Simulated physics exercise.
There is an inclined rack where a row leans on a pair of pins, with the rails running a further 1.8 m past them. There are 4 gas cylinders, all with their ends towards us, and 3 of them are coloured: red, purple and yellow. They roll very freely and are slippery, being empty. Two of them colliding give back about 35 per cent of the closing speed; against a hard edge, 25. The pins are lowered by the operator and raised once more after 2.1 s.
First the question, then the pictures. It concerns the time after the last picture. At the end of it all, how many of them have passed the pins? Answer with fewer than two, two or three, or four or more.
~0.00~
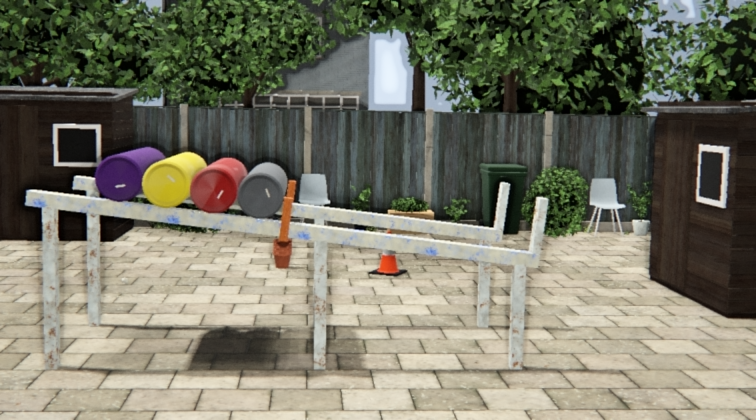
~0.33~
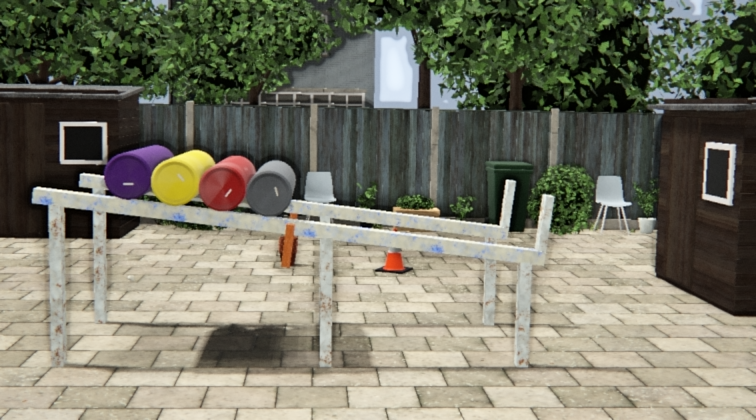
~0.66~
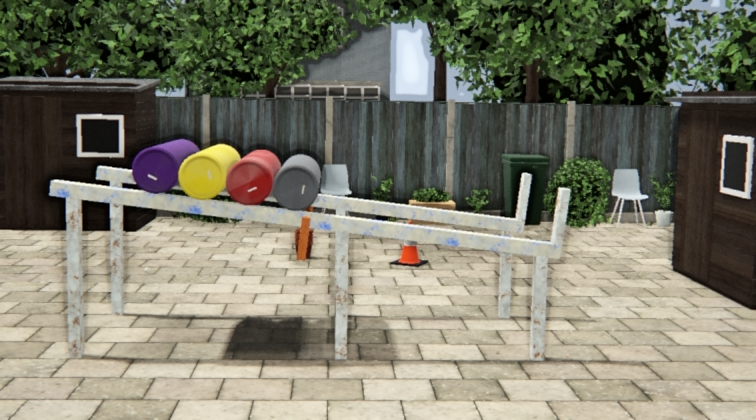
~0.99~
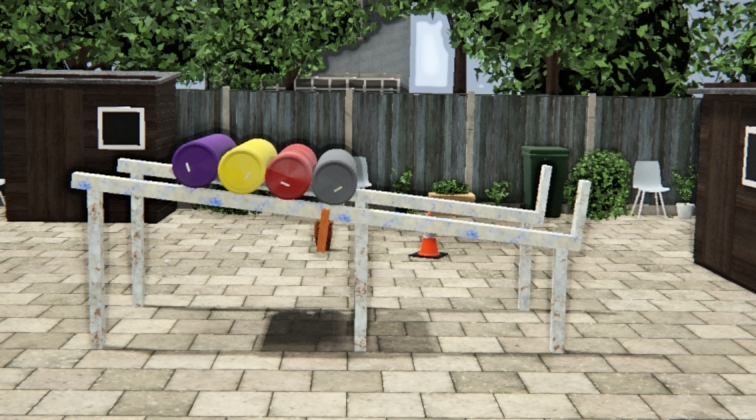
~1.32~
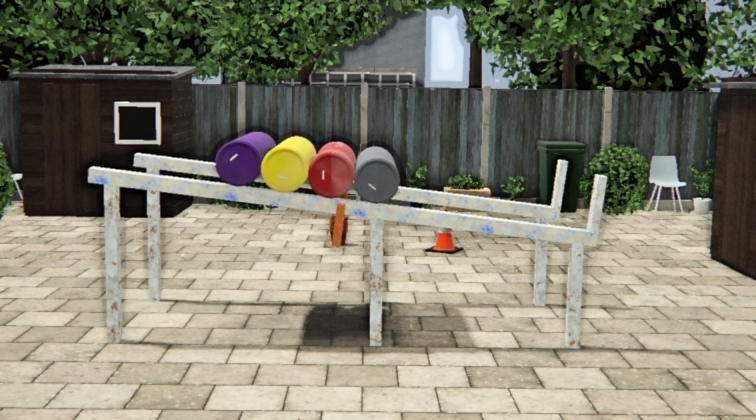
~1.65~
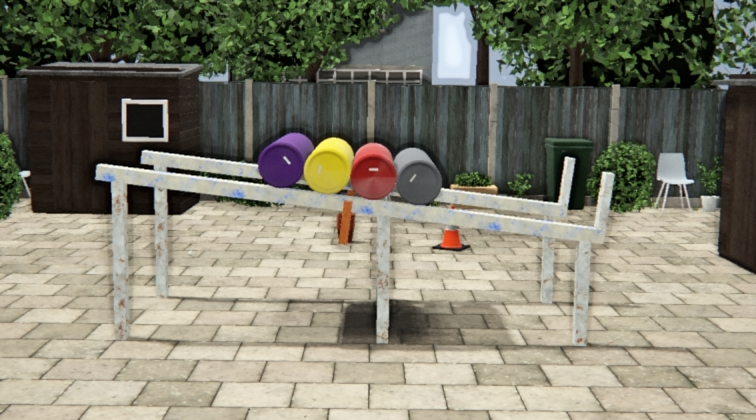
I would say four or more.
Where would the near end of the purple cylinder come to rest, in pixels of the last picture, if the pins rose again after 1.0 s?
(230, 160), roughly.
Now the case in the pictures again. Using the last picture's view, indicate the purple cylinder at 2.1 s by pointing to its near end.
I'd put it somewhere around (343, 173) in that view.
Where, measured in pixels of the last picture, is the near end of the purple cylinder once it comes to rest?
Near (441, 186).
Then, 1.9 s in, red is on the rails, 40 cm below the pins, rolling right; purple is on the rails, 25 cm above the pins, rolling right; yellow is on the rails, 5 cm below the pins, rolling right; 3 below the pins.
Then, 2.1 s in, red is on the rails, 60 cm below the pins, rolling right; purple is on the rails, 5 cm above the pins, rolling right; yellow is on the rails, 25 cm below the pins, rolling right; 3 below the pins.
Then, 2.3 s in, red is on the rails, 80 cm below the pins, rolling right; purple is in the air, 15 cm below the pins, rolling right; yellow is on the rails, 50 cm below the pins, rolling right; 4 below the pins.
In the end (3.0 s), red is on the rails, 125 cm below the pins; purple is on the rails, 65 cm below the pins; yellow is on the rails, 95 cm below the pins; 4 below the pins.
